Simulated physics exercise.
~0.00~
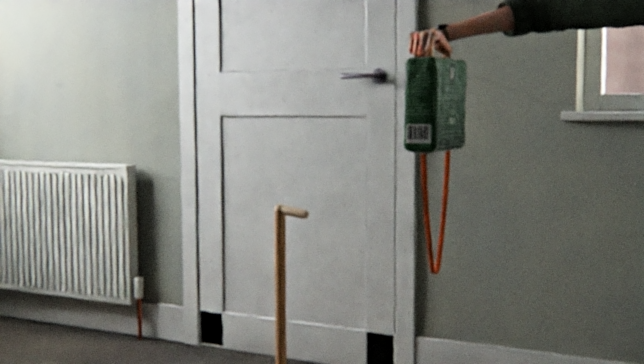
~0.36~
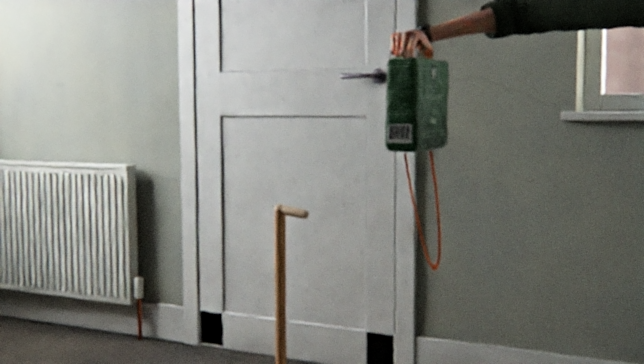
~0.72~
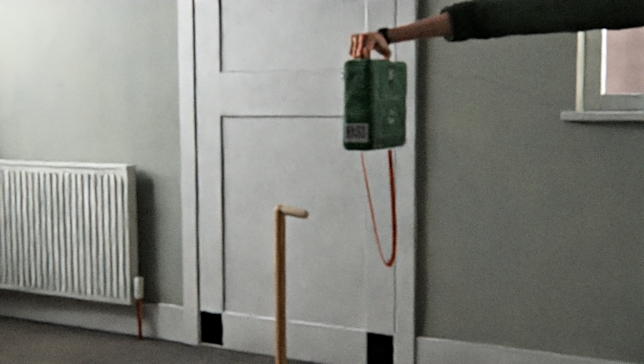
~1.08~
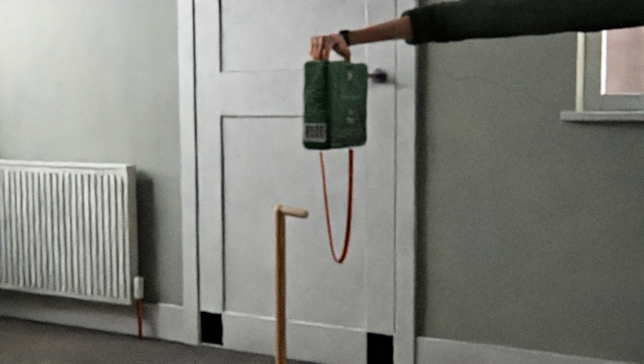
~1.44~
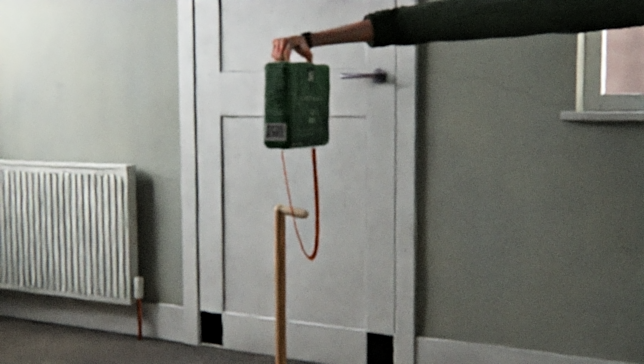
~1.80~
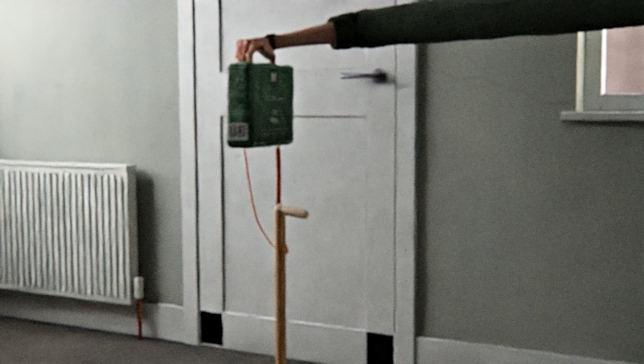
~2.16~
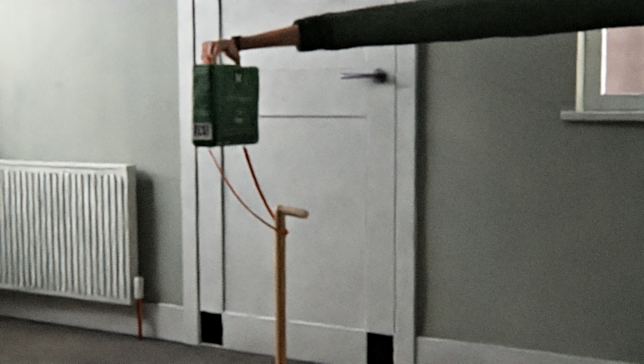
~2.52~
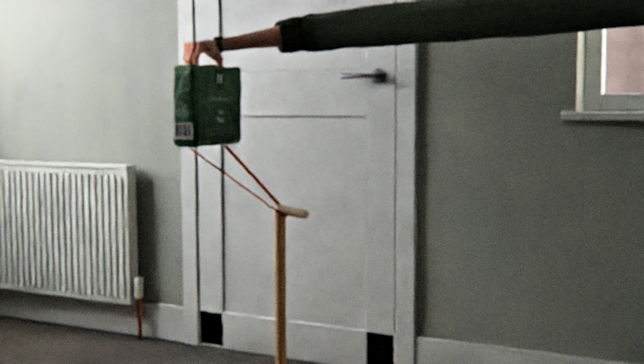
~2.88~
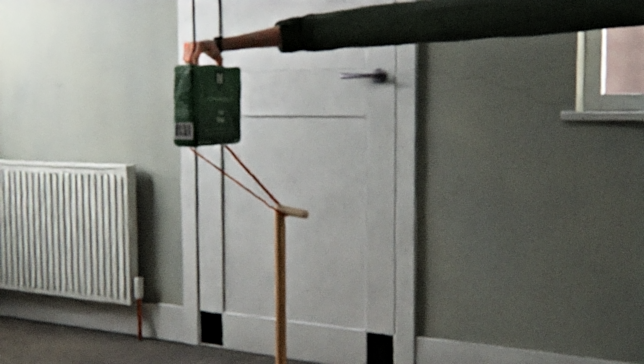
A green bag with an orange loop dangling beneath it was carried left by an outstretched arm, past a white door and over a wooden post, until the loop caught on the post's peg and pulled tight, and the hand stopped.
